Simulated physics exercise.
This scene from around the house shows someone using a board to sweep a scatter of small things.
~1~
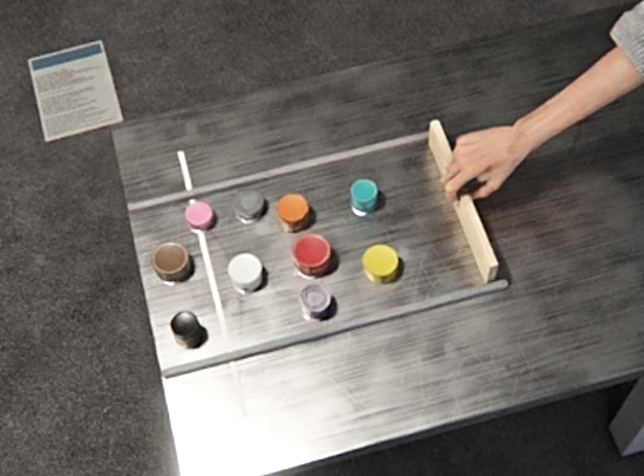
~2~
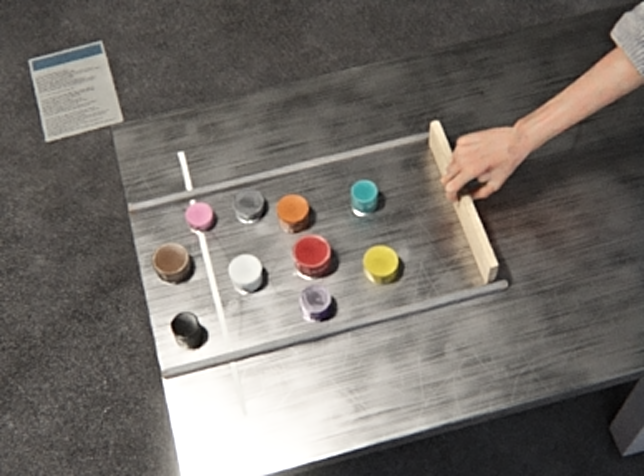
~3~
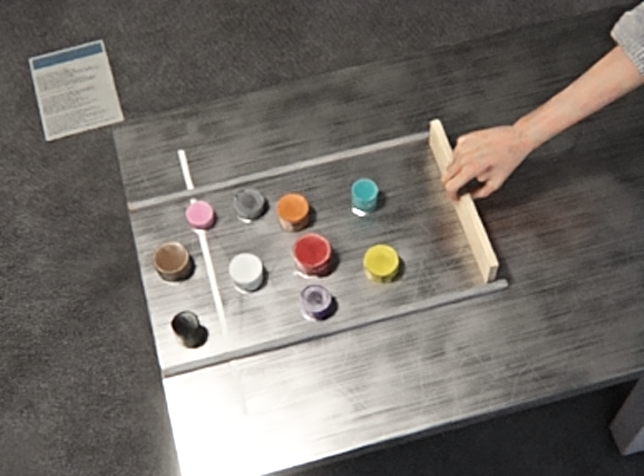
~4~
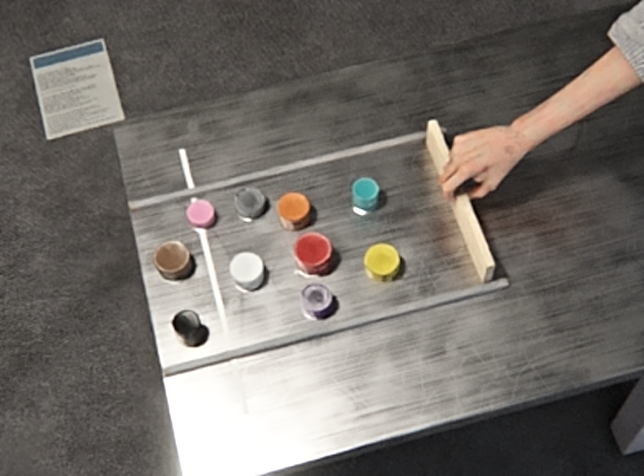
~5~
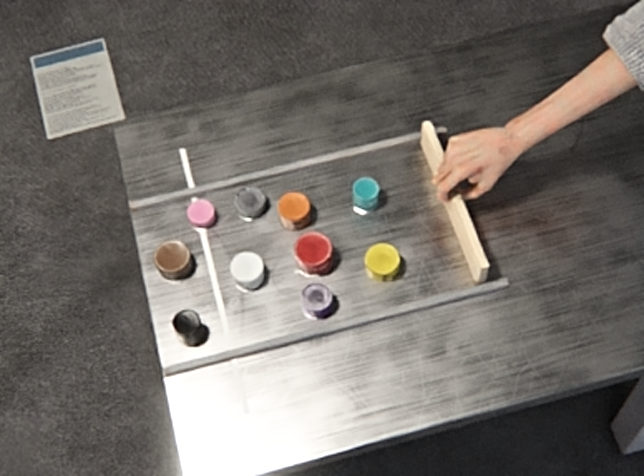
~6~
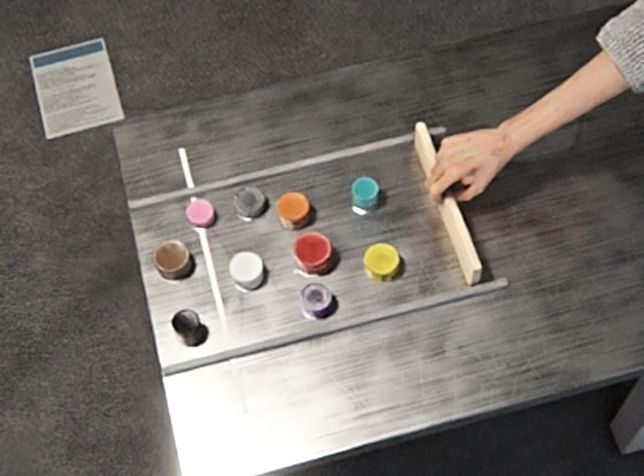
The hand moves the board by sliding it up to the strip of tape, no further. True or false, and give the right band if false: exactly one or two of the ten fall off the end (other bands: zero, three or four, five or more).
False, zero fall off.
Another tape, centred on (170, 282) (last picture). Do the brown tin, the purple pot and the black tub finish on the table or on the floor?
The brown tin is no longer there; as for the purple pot, it is still there; and the black tub is no longer there.
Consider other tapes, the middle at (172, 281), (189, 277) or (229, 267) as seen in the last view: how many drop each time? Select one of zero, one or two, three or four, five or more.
Spot one gives five or more, spot two one or two, spot three zero.
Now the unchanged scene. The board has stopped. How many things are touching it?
5 in contact.
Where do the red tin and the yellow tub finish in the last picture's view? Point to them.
The first near (194, 278), the second near (203, 310).
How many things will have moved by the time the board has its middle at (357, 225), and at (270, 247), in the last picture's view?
Tally: First 2; then 7.
Soon after, none off yet; black tub at rest near (188, 328); brown tin at rest near (173, 261); pink tin at rest near (201, 215).
At rest, the number that fall off is zero.
